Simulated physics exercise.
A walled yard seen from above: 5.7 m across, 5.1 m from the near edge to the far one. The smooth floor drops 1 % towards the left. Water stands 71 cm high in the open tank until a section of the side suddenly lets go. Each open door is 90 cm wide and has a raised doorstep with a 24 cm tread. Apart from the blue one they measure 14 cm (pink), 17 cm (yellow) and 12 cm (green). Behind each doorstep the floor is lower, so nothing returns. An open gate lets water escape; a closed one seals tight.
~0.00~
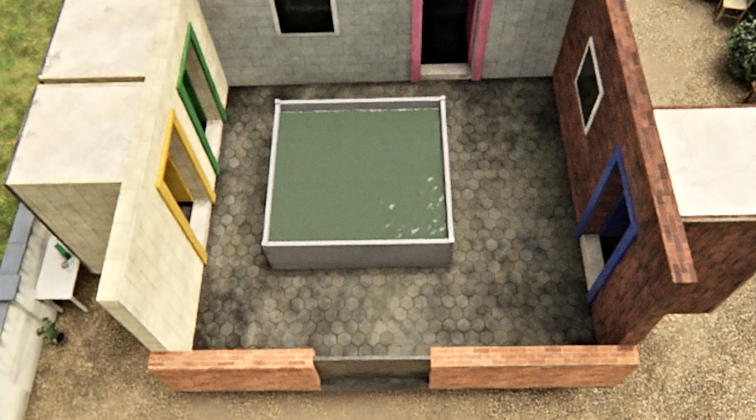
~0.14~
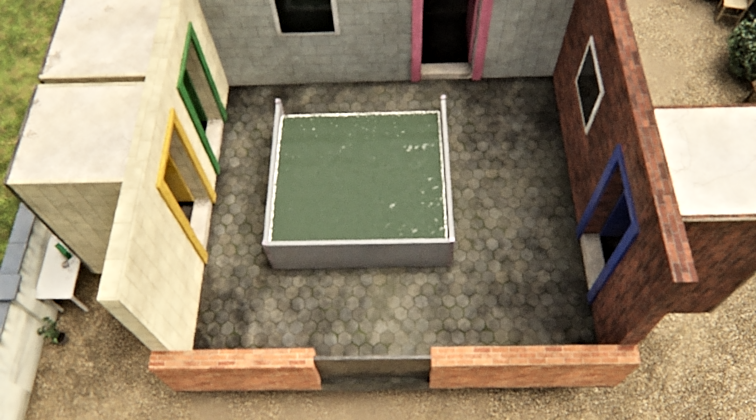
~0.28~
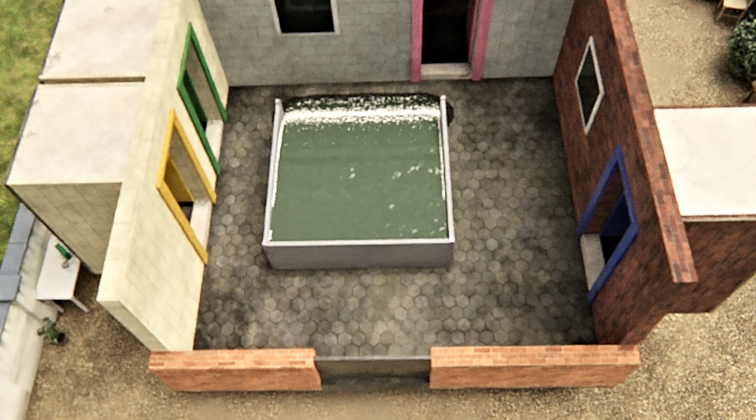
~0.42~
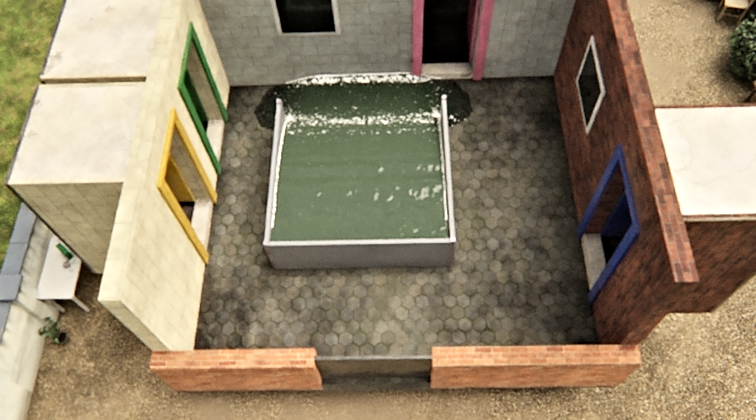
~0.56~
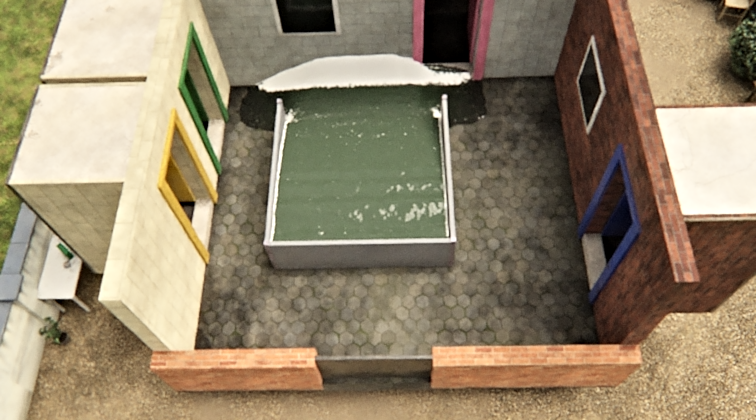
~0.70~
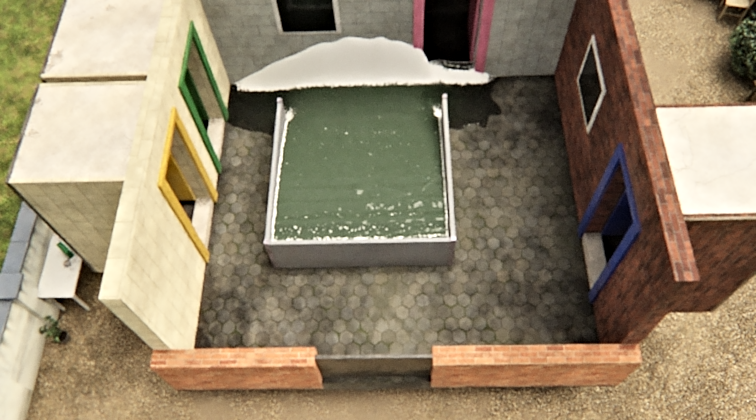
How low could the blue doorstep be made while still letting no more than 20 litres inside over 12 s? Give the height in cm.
Some 13 cm above the ground.
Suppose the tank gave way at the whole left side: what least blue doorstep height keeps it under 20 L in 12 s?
About 15 cm.
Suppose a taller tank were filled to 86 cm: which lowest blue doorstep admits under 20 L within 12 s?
About 16 cm.
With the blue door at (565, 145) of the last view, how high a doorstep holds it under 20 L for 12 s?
About 18 cm.
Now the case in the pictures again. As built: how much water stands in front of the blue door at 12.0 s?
Roughly 12.0 cm deep.
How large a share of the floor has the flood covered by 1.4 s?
Near 25 per cent is wet.
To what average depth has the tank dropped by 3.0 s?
Roughly 26 cm on average.
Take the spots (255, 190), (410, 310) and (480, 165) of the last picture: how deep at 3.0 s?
In that order: 8, 0 and 1 cm.
After 1.4 s water covers 25 % of the floor, deepest (63 cm) near (231, 87); it has not reached the blue door.
After 3.0 s water covers 70 % of the floor, deepest (40 cm) near (231, 87); 5 cm at the blue door, 0 litres in over its 18 cm doorstep.
After 12.0 s water covers 100 % of the floor, deepest (22 cm) near (268, 366); 12 cm at the blue door, 1 litre in over its 18 cm doorstep.
At the blue door as built, the water arrived by 2.6 s and peaked near 19 cm at 7.2 s.
Run again over the same 12 s with other heights there, 29 litres in over 12 cm, 5 litres over 16 cm. The limit of 20 litres is kept from about 13 cm up.
